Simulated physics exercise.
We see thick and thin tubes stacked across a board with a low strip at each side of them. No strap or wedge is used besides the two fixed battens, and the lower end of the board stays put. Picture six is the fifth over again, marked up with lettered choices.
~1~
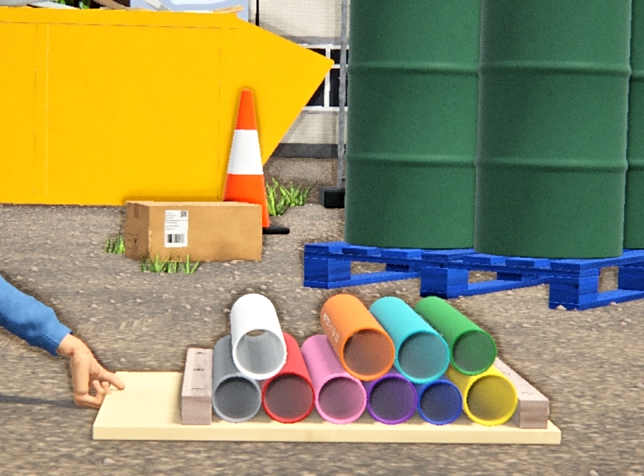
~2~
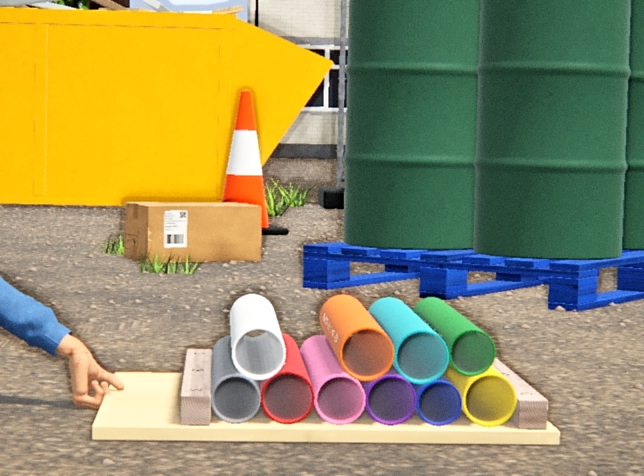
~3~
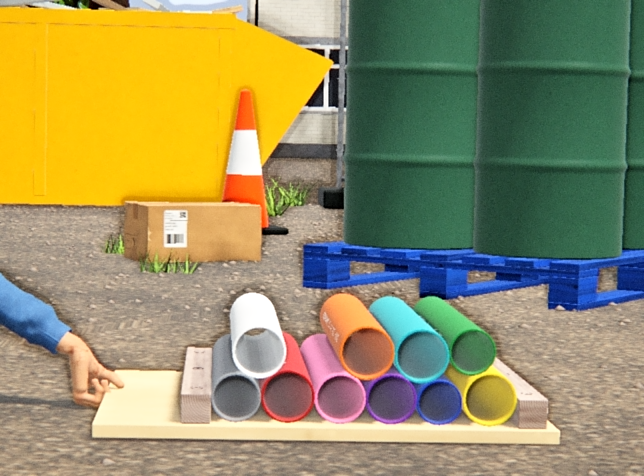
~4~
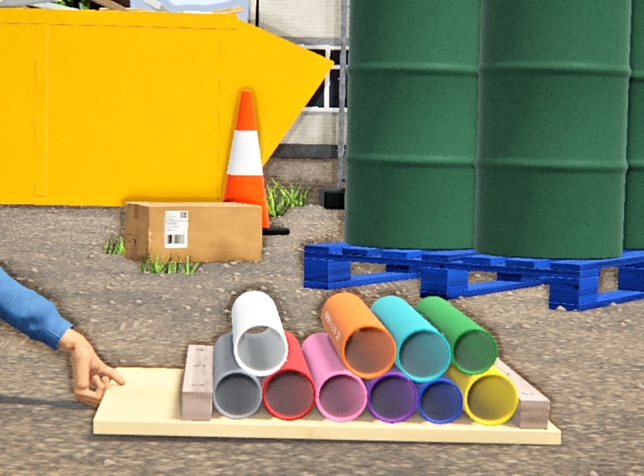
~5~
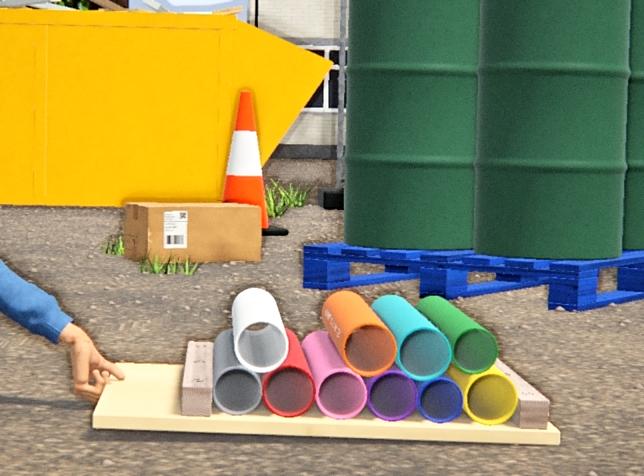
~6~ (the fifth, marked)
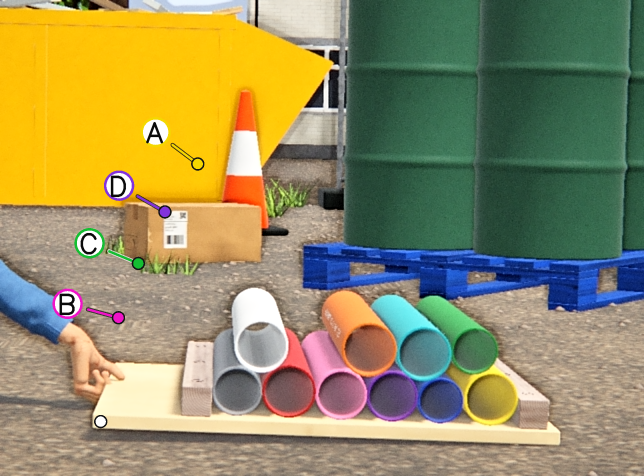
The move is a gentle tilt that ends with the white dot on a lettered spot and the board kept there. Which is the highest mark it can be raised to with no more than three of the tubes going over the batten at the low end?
At most to D.
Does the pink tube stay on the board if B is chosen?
Yes.
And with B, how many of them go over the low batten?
With B, none.
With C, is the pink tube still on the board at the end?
Yes.
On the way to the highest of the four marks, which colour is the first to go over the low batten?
The green one.
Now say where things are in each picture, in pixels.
Turquoise tube (422, 357); white tube (259, 353); orange tube (367, 354), in the first frame.
Orange tube (366, 354); green tube (472, 353), in the second frame.
Board (318, 390); grey tube (236, 397); red tube (288, 396); turquoise tube (422, 356), in the third frame.
Board (319, 389); grey tube (237, 395); red tube (289, 394), in the fourth frame.
Board (319, 387); grey tube (237, 391); red tube (289, 391), in the fifth frame.
On the copy, A at (198, 164); B at (119, 318); C at (138, 263); D at (165, 212); the white dot at (101, 422).
On D. First, board at 17°.
Then, board at 29°.
Finally, board at 29°, three over the low batten (turquoise, orange, green).
By contrast, A four over the low batten (turquoise, white, orange, green); B none over the low batten; C one over the low batten (green).
